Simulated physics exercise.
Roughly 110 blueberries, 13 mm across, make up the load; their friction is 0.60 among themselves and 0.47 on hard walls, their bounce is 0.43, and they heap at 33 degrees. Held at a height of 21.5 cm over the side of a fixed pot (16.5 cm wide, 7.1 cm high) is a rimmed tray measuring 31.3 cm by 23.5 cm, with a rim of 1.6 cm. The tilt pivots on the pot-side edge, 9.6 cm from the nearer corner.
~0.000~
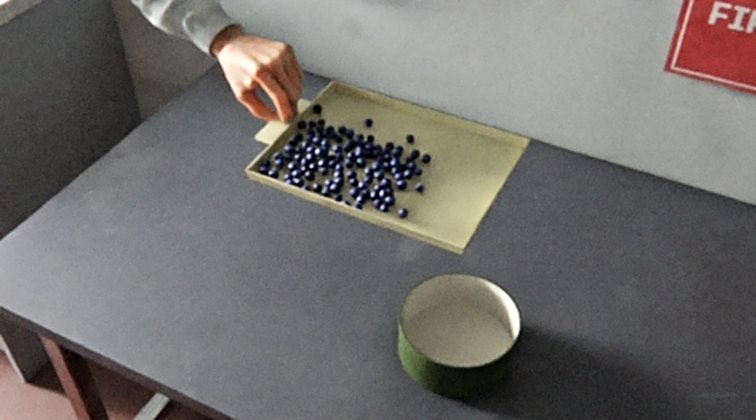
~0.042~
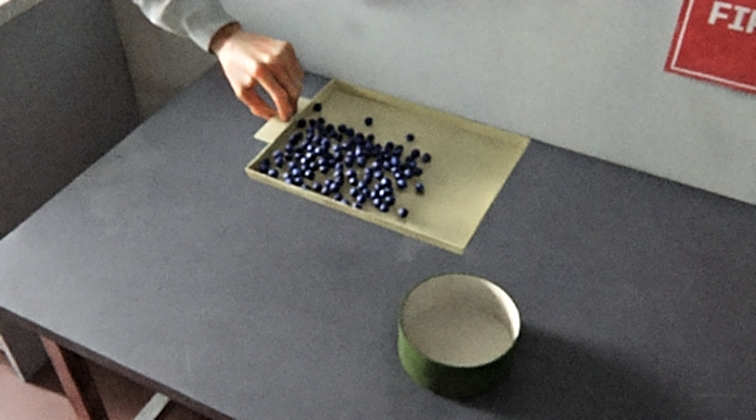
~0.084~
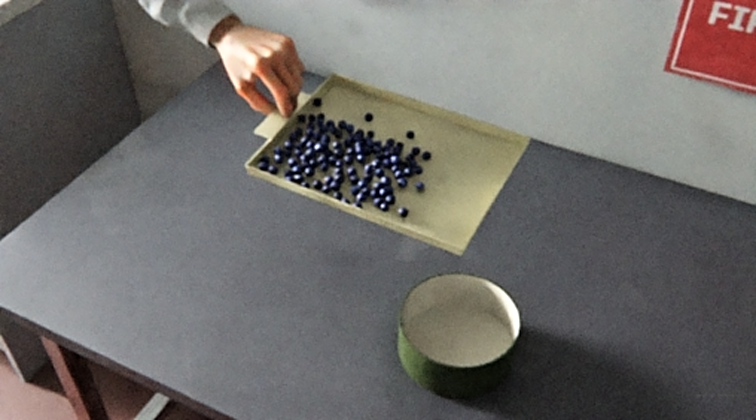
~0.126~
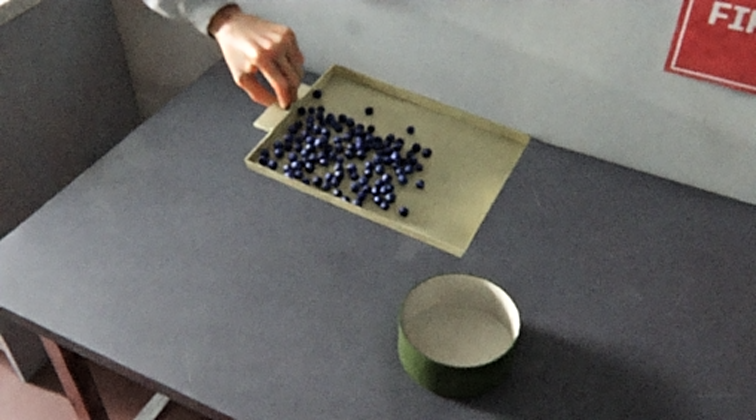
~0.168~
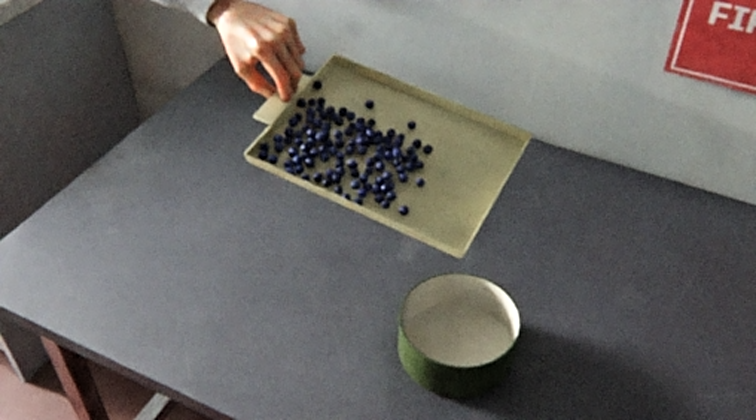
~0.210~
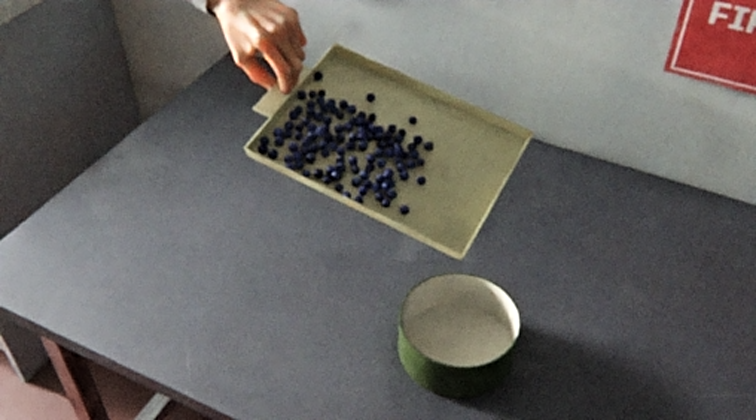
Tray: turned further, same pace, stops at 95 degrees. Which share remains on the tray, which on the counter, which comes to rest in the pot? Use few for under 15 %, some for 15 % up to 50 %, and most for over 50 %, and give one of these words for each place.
Left on the tray: Few, counter: Few, pot: Most.
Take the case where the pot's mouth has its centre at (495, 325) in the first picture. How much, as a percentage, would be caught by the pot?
With the pot there, close to 80 per cent.
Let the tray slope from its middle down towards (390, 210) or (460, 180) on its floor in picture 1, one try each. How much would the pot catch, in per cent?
Near 35 and 25 per cent, in that order.
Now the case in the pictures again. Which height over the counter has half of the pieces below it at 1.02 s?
Roughly 24 centimetres, more or less.
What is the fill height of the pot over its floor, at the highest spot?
Some 3.0 cm above the floor.
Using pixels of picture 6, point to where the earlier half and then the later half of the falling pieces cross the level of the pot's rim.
First half close to (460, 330), second half close to (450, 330).
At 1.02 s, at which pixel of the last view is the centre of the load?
Estimated load position: Around (447, 225).
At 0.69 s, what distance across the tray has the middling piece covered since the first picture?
Displacement on the tray: Roughly 12 cm.
After 0.69 s, tilt 51 degrees; the tray holds 100 %, the pot 0 %.
After 1.02 s, tilt 78 degrees; the tray holds 80 %, the pot 15 %.
Then, at 1.43 s, tilt 95 degrees; the tray holds 20 %, the pot 40 %.
At rest (2.2 s), tray 0 %, counter 5 %, pot 95 %.
